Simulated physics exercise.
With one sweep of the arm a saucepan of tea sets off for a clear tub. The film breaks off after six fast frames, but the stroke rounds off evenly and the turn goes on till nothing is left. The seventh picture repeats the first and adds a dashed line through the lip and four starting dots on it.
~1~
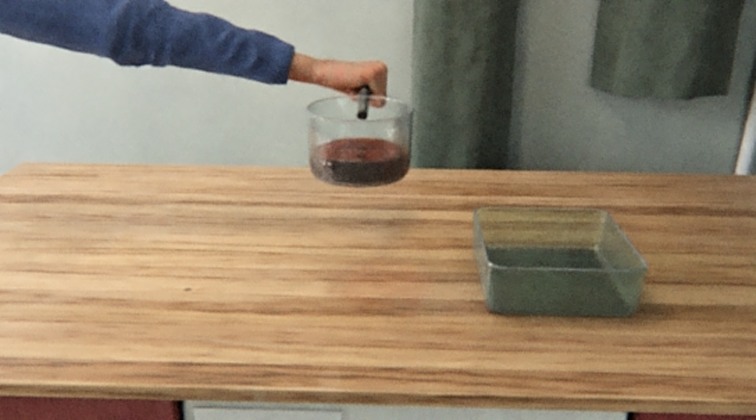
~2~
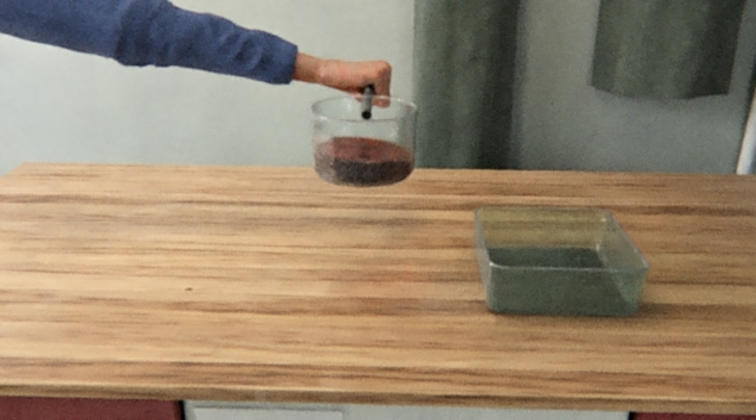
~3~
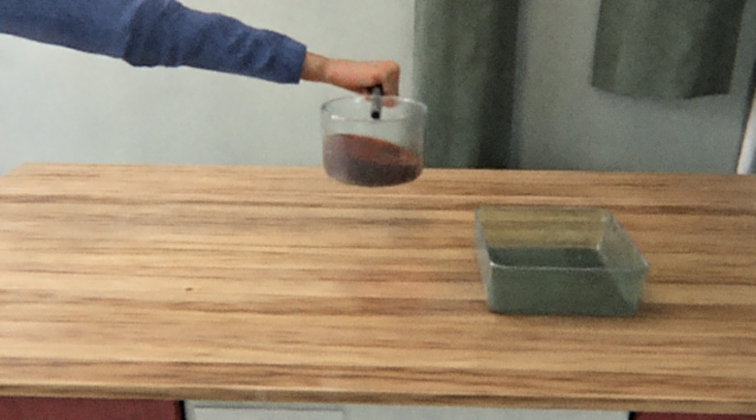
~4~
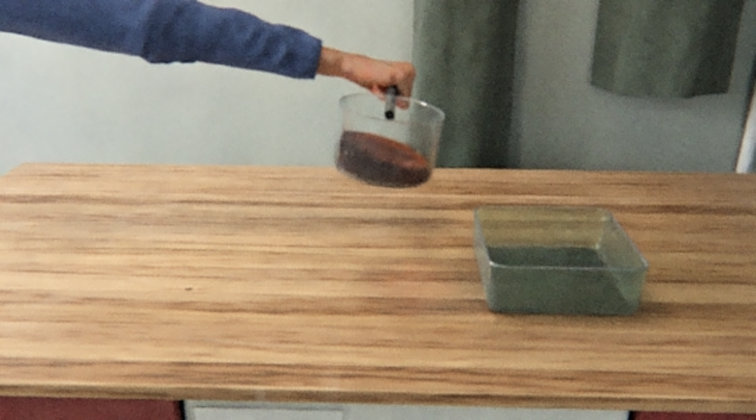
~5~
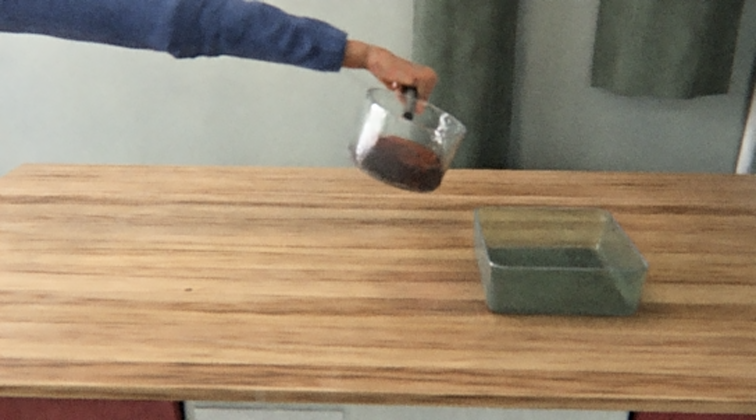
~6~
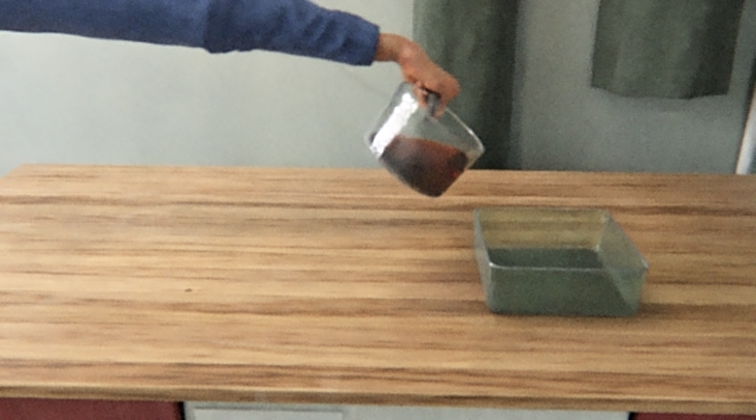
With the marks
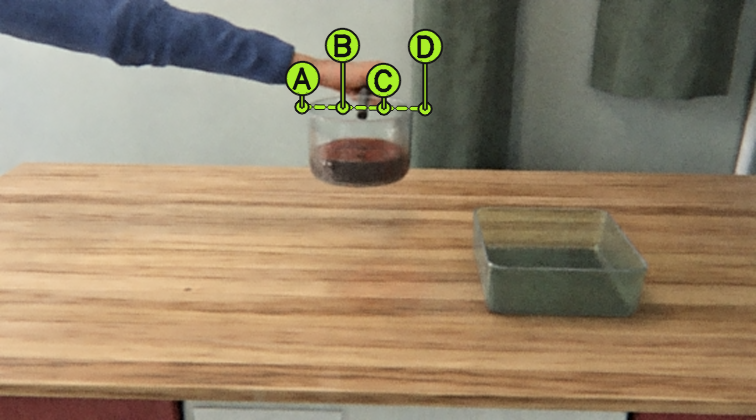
A hand in a blue sleeve carried a clear saucepan of dark reddish tea to the right above a wooden counter, then tilted it more and more steeply near a clear square tub.
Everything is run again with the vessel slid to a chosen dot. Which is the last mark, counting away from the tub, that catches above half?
The answer is place C.
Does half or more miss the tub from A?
Yes, that goes wrong.
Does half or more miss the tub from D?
No.
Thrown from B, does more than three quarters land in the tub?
No.
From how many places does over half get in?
Two of them.
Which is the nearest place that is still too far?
Place B.
In lime, A at (302, 106); B at (342, 107); C at (383, 108); D at (425, 108).
With A, about 0 % lands in the tub, 99 % falls short.
With B, about 30 % lands in the tub, 63 % falls short and 7 % goes beside or beyond.
With C, about 63 % lands in the tub, 14 % falls short and 23 % goes beside or beyond.
With D, about 75 % lands in the tub, 4 % falls short and 21 % goes beside or beyond.
